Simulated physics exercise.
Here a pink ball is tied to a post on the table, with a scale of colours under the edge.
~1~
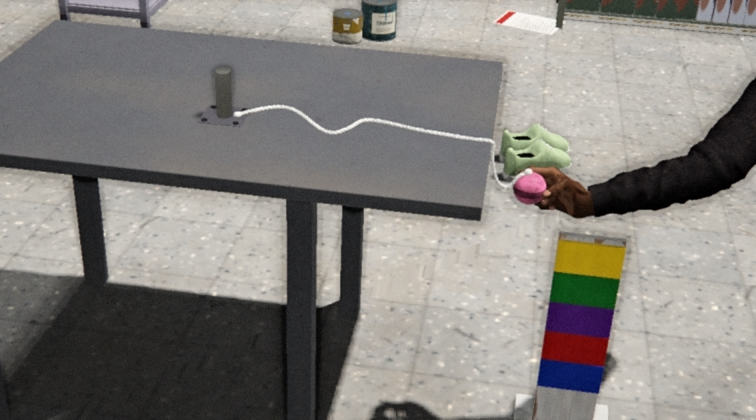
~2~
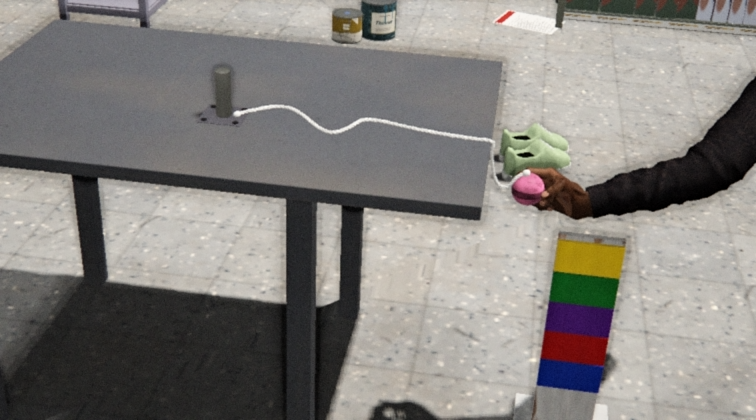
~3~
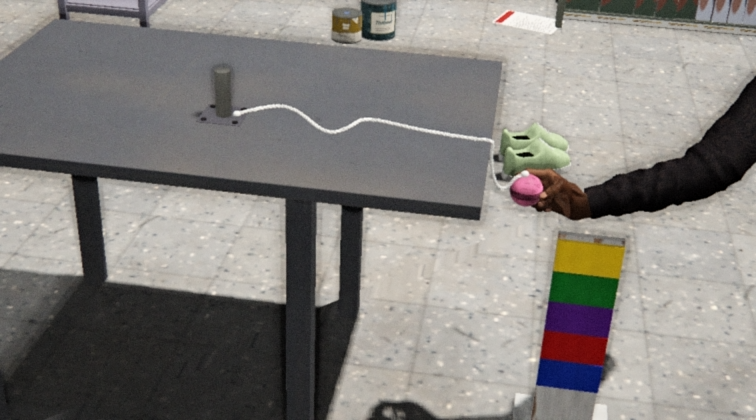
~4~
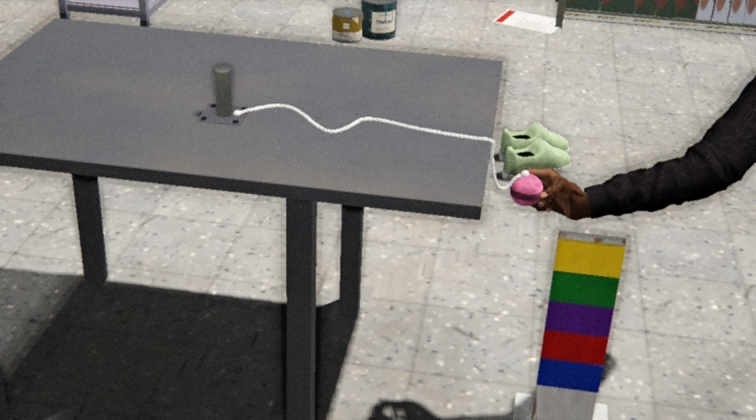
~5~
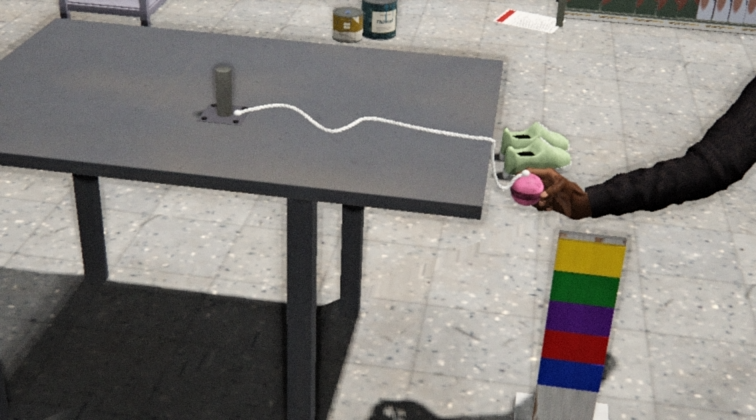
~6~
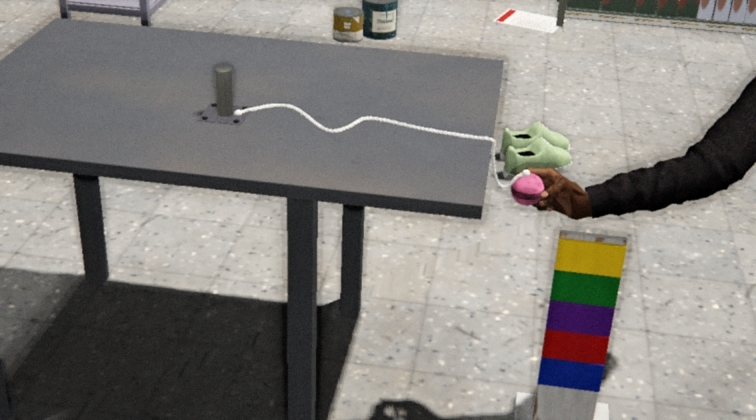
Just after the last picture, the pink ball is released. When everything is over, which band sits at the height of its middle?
The green one.
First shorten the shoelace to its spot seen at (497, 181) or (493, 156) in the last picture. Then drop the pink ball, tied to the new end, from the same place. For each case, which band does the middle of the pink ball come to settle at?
Per try - 1: Yellow; 2: None, it hangs higher.
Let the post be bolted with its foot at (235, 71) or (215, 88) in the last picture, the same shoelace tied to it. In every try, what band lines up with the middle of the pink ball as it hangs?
Result 1: Yellow. Result 2: Yellow.
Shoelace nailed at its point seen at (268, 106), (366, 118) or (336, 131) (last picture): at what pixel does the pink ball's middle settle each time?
Results: (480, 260); (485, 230); (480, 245).
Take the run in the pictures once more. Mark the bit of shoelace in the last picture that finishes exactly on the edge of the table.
Look near (443, 133).
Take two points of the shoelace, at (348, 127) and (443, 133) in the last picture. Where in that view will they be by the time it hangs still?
Final positions are (386, 128) and (493, 145), in that order.
Soon after, ball near (512, 274); level with green.
Then, ball near (455, 269); level with green.
Further on, ball near (484, 274); level with green.
At rest, ball near (482, 275); level with green. At green.
